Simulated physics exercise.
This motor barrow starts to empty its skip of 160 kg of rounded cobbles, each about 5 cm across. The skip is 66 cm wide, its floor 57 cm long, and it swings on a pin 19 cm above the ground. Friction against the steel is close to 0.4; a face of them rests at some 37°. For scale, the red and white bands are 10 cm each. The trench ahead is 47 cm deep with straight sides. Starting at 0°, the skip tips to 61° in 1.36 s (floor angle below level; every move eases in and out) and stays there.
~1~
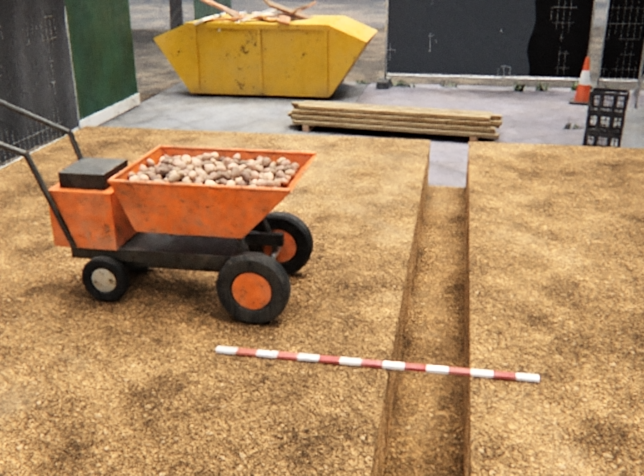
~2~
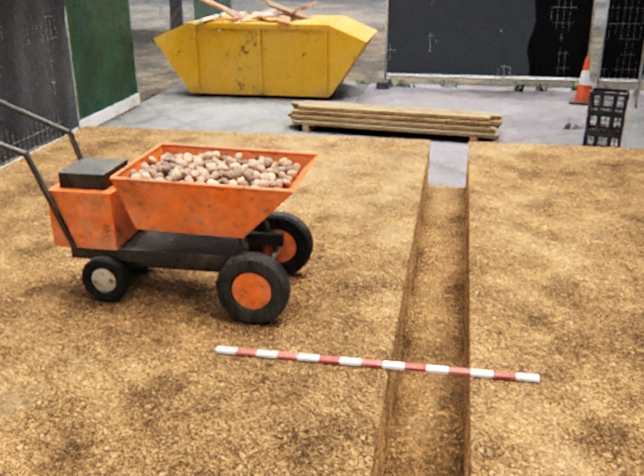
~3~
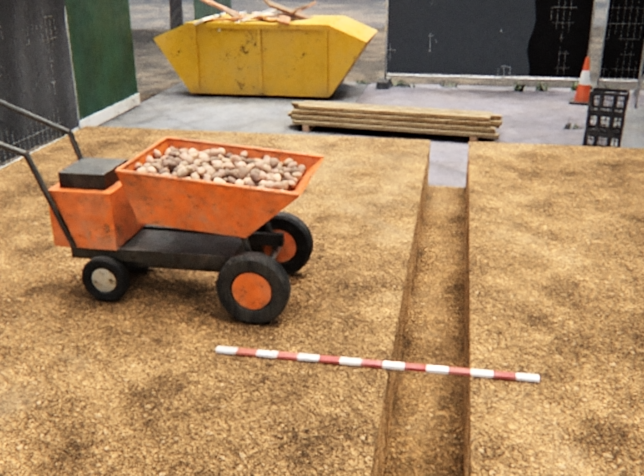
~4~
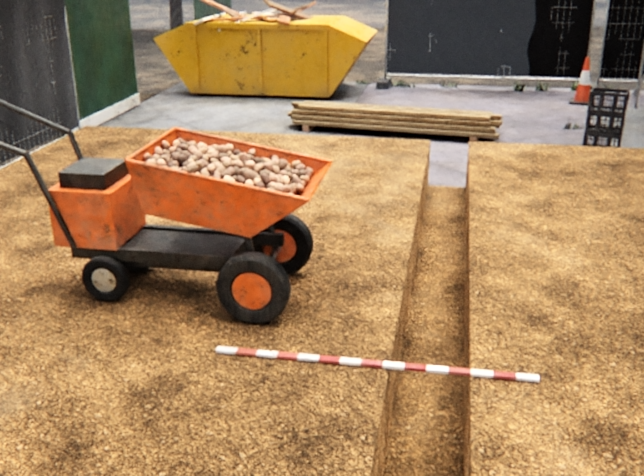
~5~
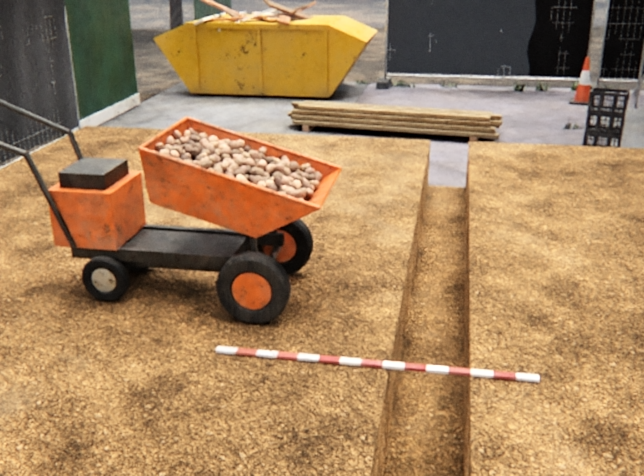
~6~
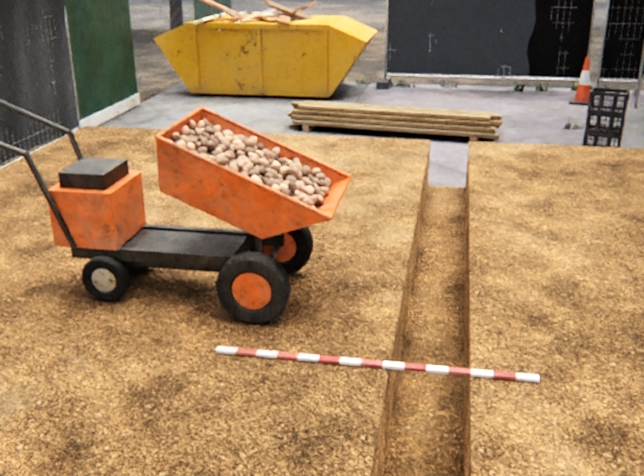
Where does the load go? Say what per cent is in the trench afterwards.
Roughly 92 per cent ends in the trench.
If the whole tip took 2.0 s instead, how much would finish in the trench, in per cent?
Then about 90 per cent.
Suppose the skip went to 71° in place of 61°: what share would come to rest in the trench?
It would be near 95 per cent.
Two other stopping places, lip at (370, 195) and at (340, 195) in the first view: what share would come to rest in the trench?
First some 50, then 80 per cent.
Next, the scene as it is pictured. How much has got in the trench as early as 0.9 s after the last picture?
Some 20 per cent.
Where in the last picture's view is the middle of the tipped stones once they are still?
Their middle is at about (430, 366).
Then, 0.4 s after the last picture the floor is at 51°, 100 % in the skip; the foremost stones are at (367, 247).
Then, 0.9 s after the last picture the floor is at 61°, 69 % in the skip, 9 % short of the trench, 22 % in the trench; the foremost stones are at (458, 371).
Then, 1.2 s after the last picture the floor is at 61°, 36 % in the skip, 9 % short of the trench, 56 % in the trench; the foremost stones are at (461, 373).
Then, 3.2 s after the last picture the floor is at 61°, 0 % in the skip, 8 % short of the trench, 92 % in the trench; the foremost stones are at (461, 372).
